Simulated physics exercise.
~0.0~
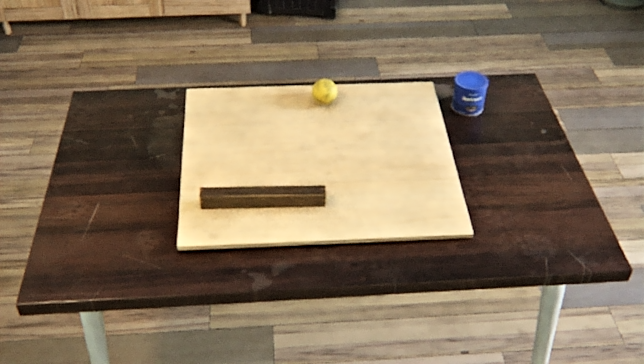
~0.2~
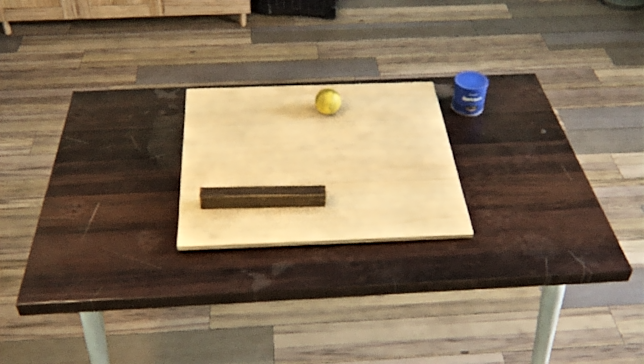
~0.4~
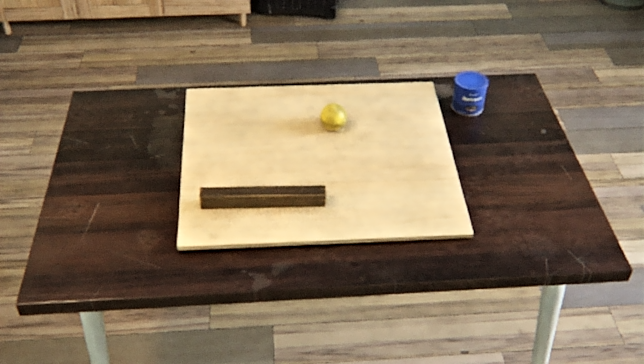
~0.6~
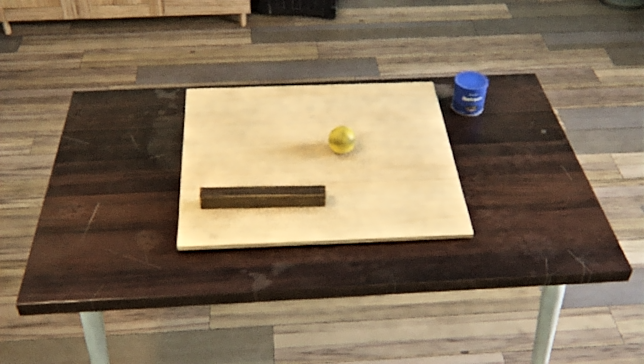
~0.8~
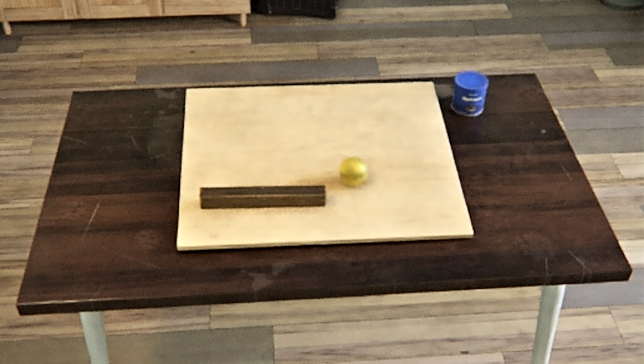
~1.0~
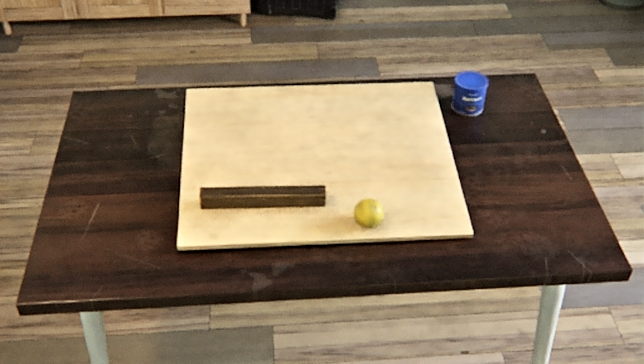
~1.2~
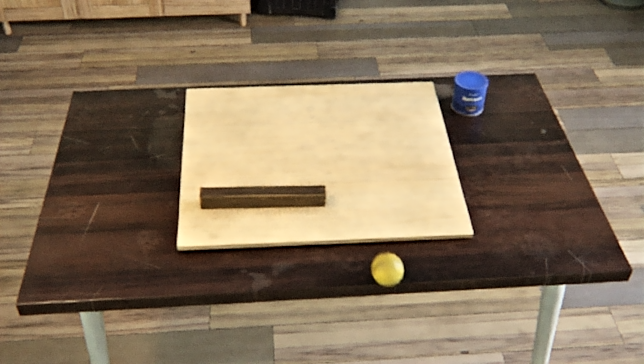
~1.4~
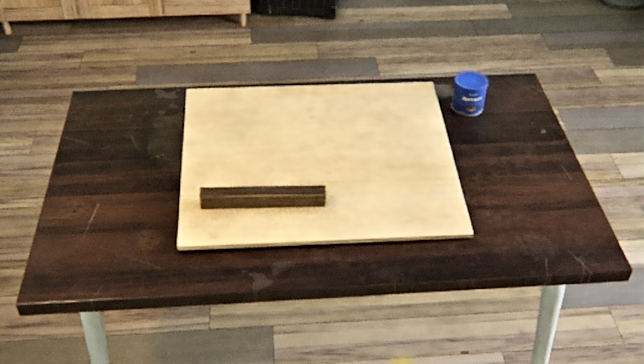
A yellow ball rolls down a tilted board, passes a dark block, and drops off the table's near edge.
